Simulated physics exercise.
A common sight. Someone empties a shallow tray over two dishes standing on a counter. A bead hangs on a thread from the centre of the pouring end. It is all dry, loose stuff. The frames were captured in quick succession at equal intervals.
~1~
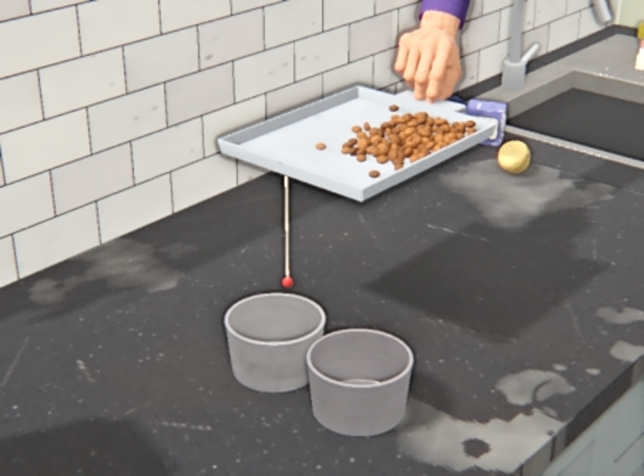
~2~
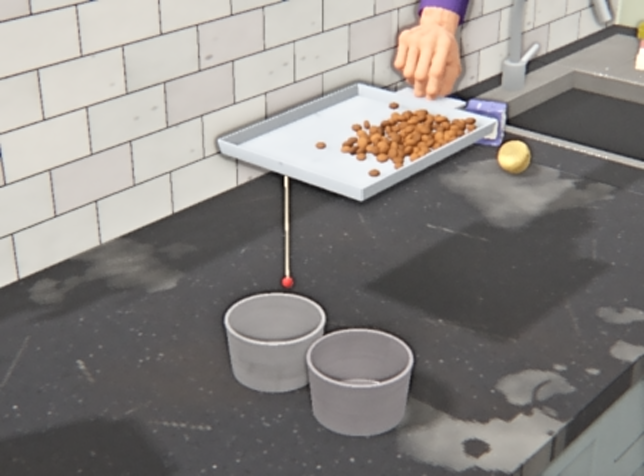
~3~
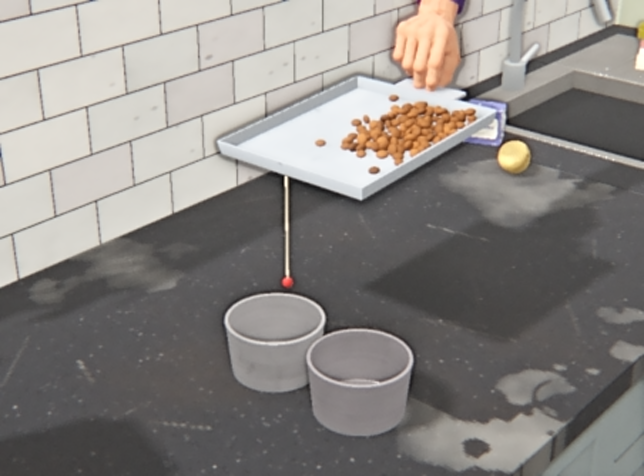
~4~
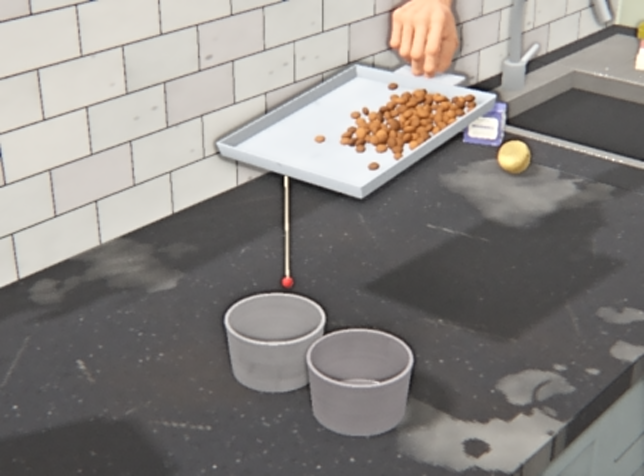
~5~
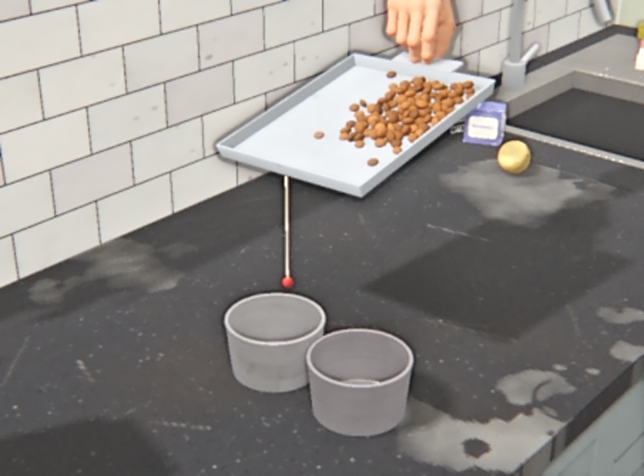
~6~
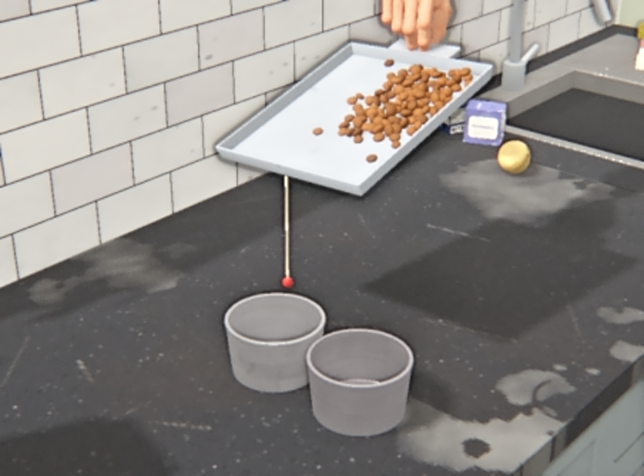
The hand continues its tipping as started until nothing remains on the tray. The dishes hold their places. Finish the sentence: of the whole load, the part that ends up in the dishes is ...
... less than half.
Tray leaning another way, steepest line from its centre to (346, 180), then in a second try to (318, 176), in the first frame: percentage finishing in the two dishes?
50 and 70 per cent, in that order.
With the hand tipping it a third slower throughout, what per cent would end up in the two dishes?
About 40 per cent.
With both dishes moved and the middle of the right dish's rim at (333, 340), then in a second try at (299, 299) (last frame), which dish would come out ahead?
In turn: The left-side dish; the left-side dish.
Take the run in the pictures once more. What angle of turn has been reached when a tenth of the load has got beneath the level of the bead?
70° or so.
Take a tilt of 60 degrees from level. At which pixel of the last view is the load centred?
Look close to (279, 160) in the last picture.
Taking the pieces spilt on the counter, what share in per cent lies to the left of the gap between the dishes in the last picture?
About 100 percent.
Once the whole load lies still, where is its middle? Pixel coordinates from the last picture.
Once it all stops, the middle lies near (219, 343).
Shortly afterwards, tray tipped steeply; the bulk on the tray; only a few outside both; near a quarter in the air.
Next, tray tipped right over; near a third on the tray; a little in the left dish; near a third outside both; a little in the air.
Some moments later, tray tipped past a quarter turn; near a third in the left dish; near two thirds outside both.
In the end, tray tipped past a quarter turn; none at all in the right dish; near a third in the left dish; near two thirds outside both.
